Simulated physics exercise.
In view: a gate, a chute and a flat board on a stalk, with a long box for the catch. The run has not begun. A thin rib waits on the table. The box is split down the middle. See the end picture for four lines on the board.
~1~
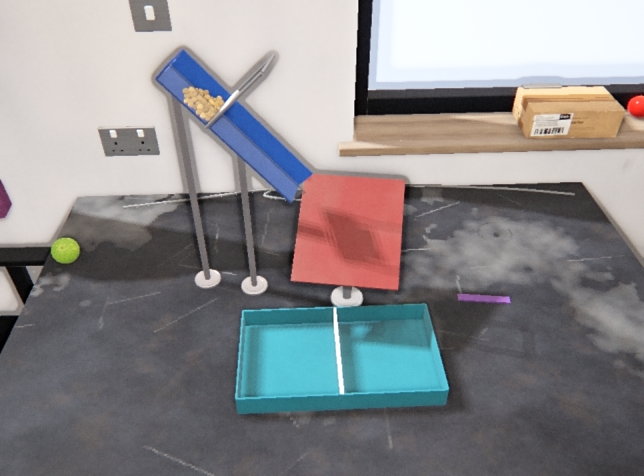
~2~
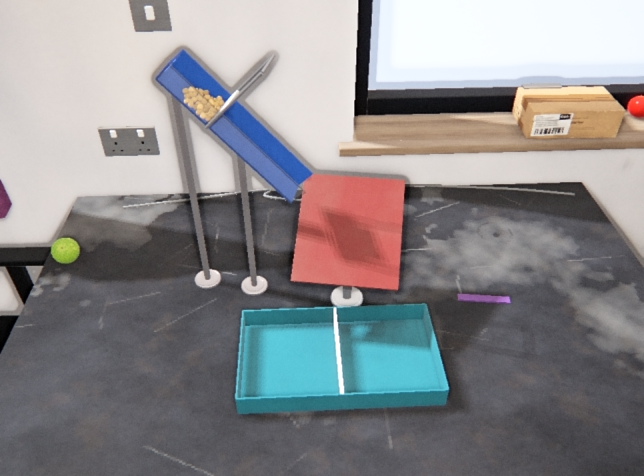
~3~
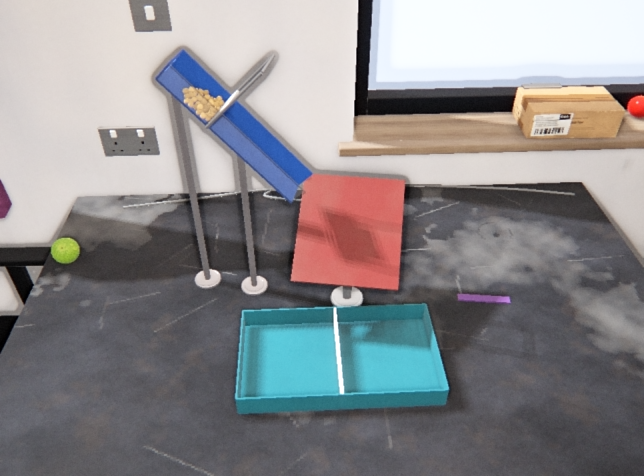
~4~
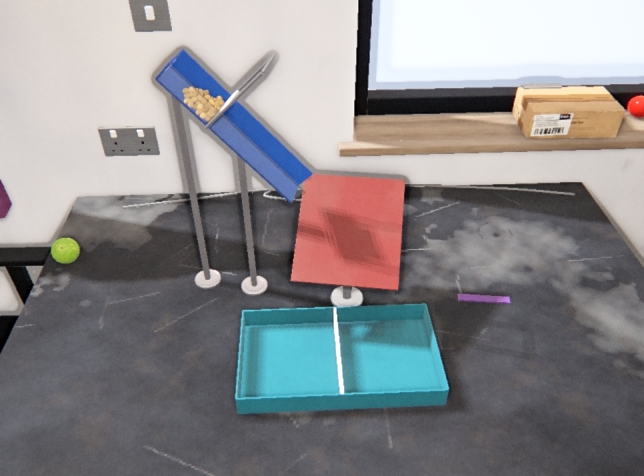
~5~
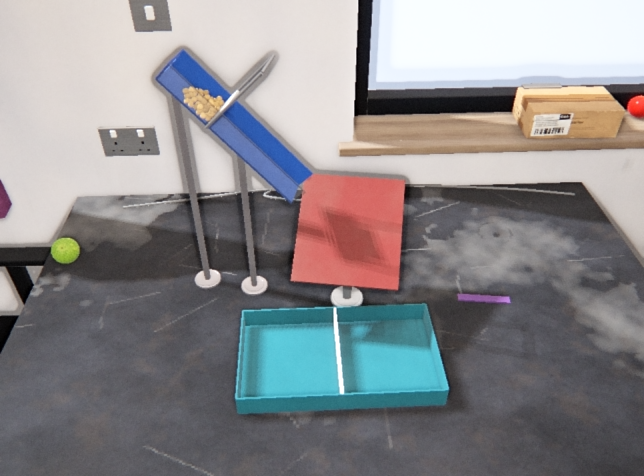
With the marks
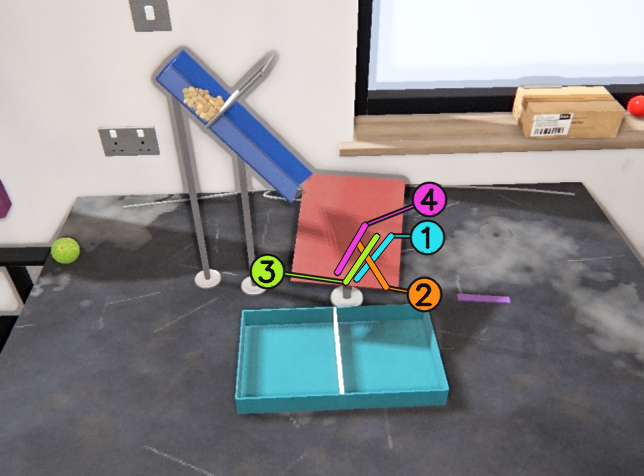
A blue chute holding dried chickpeas behind a gate stands motionless above a tilted red board and a divided teal box.
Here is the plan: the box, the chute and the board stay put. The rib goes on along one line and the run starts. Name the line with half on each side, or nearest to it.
It is 1.
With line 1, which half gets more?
More lands on the left.
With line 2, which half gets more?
The right half.
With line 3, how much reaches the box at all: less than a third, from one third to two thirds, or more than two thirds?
More than two thirds.
On the marked copy, line 1 from (391, 235) to (356, 279); line 2 from (356, 240) to (386, 287); line 3 from (376, 236) to (345, 282); line 4 from (365, 225) to (337, 272).
For line 1, of what is caught, about two thirds in the left half, about a third in the right.
For line 2, of what is caught, about a quarter in the left half, most in the right.
For line 3, of what is caught, nearly all in the left half, a small part in the right.
For line 4, of what is caught, nearly all in the left half, a small part in the right.
